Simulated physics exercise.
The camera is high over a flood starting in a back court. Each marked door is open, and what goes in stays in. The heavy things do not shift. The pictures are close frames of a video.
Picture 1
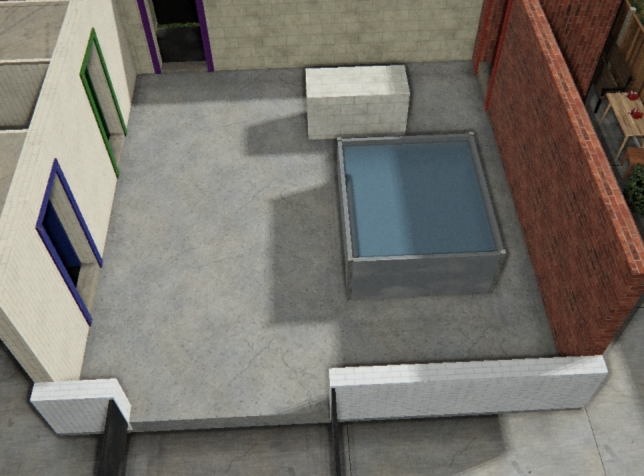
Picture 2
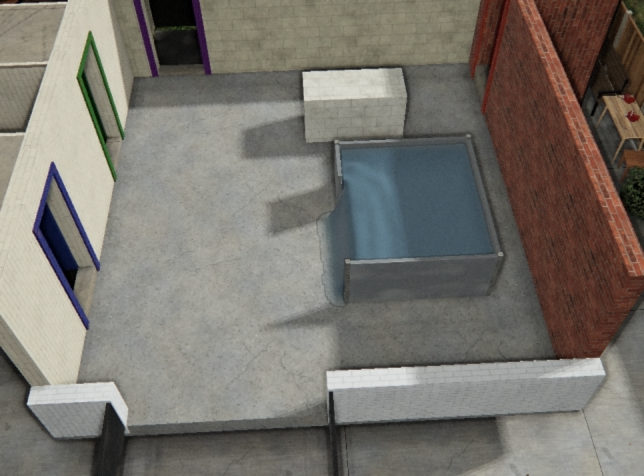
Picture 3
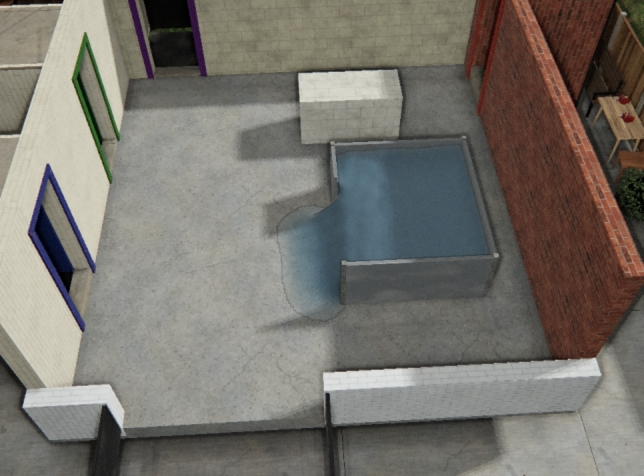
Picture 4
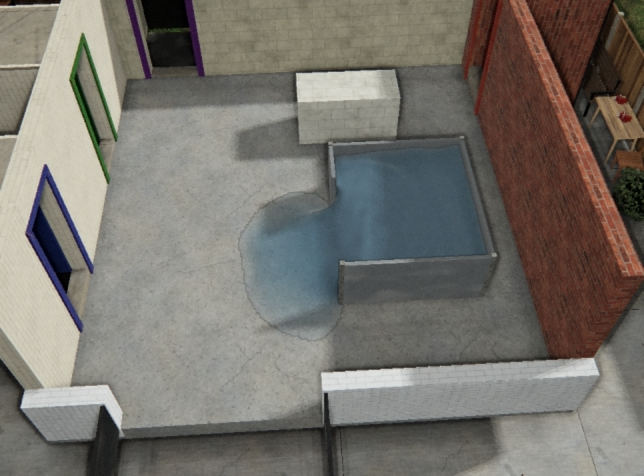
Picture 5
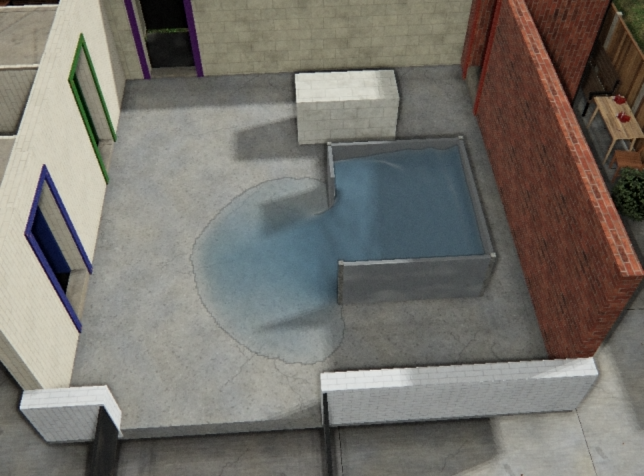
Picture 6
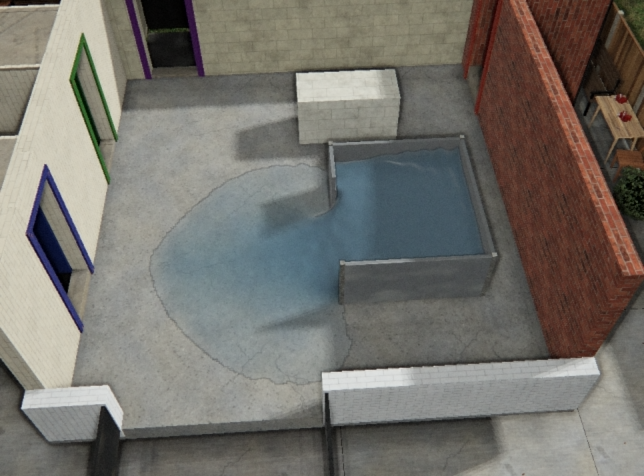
In a walled back court, water pours from a tank's left side and spreads left across the concrete.
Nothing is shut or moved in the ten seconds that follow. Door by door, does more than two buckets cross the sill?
The red door admits no more than that; the purple door lets in a lot; the green door lets in a lot; the blue door lets in a lot.
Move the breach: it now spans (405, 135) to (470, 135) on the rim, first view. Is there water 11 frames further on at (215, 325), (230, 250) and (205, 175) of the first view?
As listed: No water, clear, awash.
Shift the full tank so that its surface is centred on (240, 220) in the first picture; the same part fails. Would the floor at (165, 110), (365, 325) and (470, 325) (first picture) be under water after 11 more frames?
As listed: Under water, no water, dry.
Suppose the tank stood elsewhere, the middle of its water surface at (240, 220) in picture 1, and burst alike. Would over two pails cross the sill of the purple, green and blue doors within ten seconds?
Then: The purple one lets more in, the green one holds, the blue one passes that mark.
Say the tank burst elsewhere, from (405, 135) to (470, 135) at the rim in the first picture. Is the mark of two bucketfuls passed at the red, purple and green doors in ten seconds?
My reading: The red one passes that mark; the purple one floods; the green one passes that mark.
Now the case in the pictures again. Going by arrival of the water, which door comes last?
Last comes the red-painted one.
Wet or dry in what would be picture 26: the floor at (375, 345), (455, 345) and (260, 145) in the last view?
In turn: Free of water, no water, clear.
A moment on, water covers 40 % of the floor; the red door not reached, the purple door not reached, the green door not reached, the blue door over two buckets in.
Next, water covers 45 % of the floor; the red door not reached, the purple door not reached, the green door under two buckets in, the blue door far over two buckets in.
Then, water covers 50 % of the floor; the red door not reached, the purple door over two buckets in, the green door over two buckets in, the blue door far over two buckets in.
Later, water covers 65 % of the floor; the red door not reached, the purple door far over two buckets in, the green door over two buckets in, the blue door far over two buckets in.
In the end, water covers 80 % of the floor; the red door wet at the sill, nothing in, the purple door far over two buckets in, the green door over two buckets in, the blue door far over two buckets in.
